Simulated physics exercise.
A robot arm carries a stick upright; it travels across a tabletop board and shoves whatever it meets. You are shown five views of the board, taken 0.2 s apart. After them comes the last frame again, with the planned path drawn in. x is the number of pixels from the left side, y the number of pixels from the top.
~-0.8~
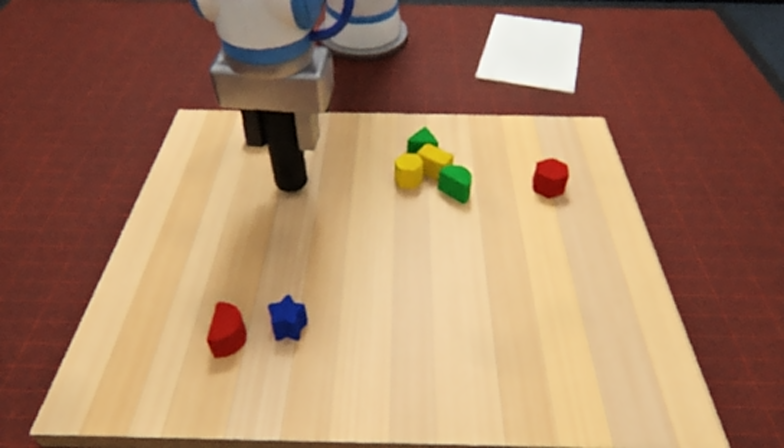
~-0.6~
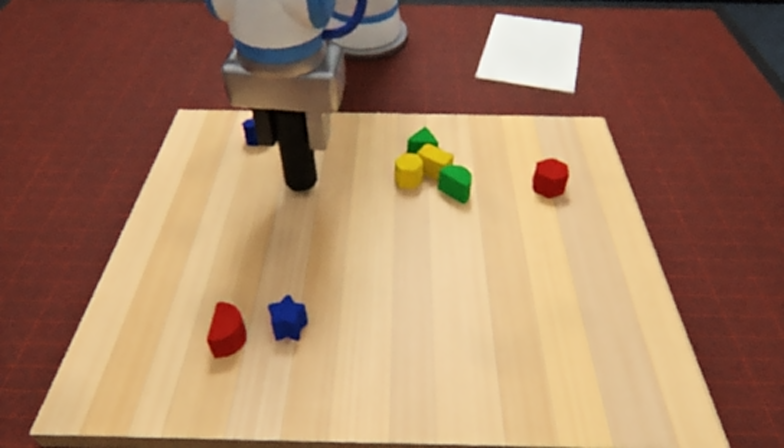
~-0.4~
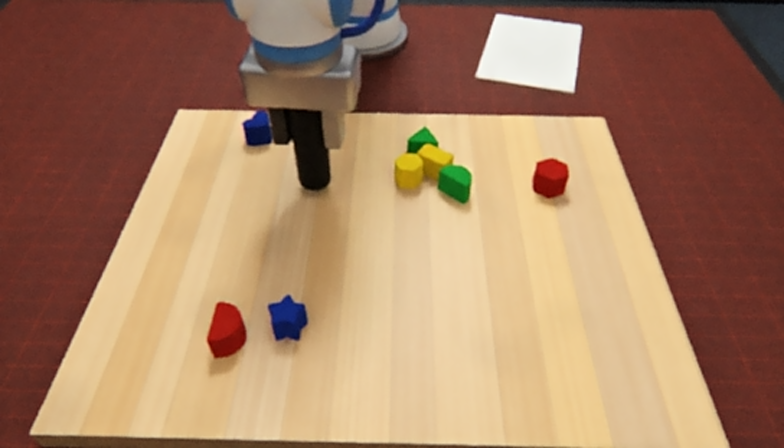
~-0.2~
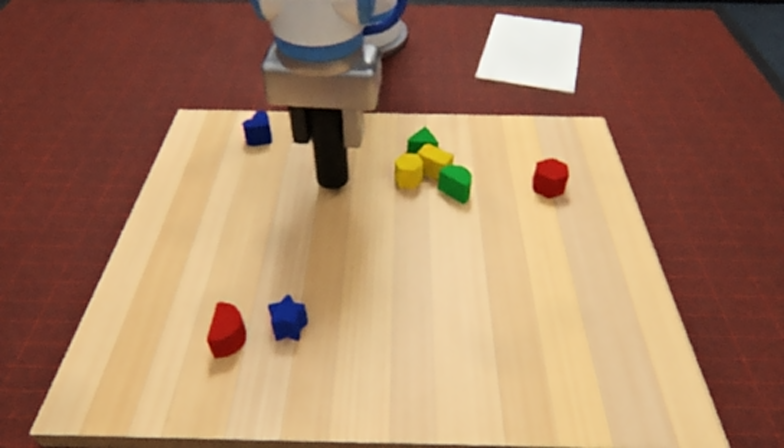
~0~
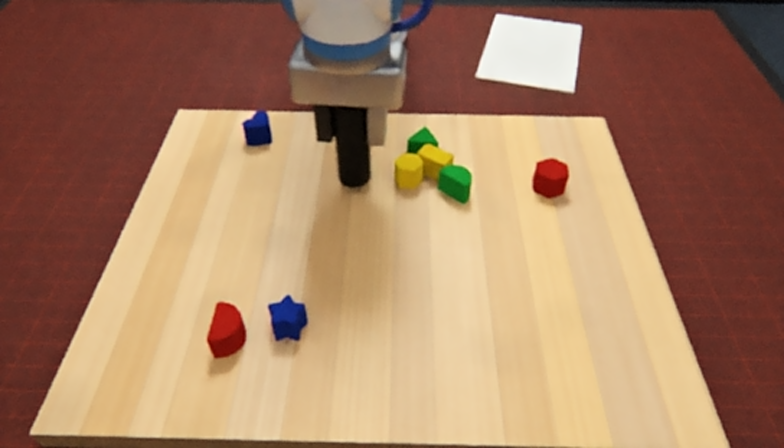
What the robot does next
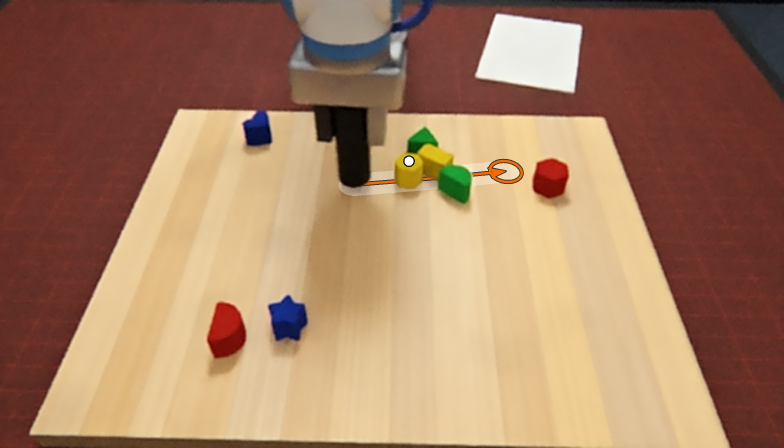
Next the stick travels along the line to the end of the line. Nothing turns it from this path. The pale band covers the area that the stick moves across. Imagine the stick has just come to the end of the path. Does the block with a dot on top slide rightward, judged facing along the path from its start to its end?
My answer is yes.
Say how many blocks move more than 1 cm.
It looks like three or more blocks will be pushed more than about 1 cm.
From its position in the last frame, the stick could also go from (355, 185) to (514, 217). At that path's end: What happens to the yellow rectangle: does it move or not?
The push reaches it.
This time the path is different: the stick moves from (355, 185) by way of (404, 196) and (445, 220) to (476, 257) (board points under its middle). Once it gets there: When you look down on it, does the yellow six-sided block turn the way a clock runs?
The answer is no.
Path on the board, from (355, 185) directly to (506, 171); the dot is on the yellow six-sided block.
What follows on the original path. One third of the way, stick at (408, 174); yellow six-sided block at (438, 163), turned 25° clockwise; yellow rectangle at (448, 150); green D-shaped block at (466, 175).
Two thirds of the way, stick at (458, 169); yellow six-sided block at (489, 162), turned 45° clockwise; yellow rectangle at (463, 141), turned 25° anticlockwise; green D-shaped block at (484, 182), turned 30° clockwise.
At the end, stick at (507, 165); yellow six-sided block at (536, 165), turned 70° clockwise; yellow rectangle at (465, 139), turned 40° anticlockwise; green D-shaped block at (484, 182), turned 30° clockwise; red six-sided block at (567, 171).
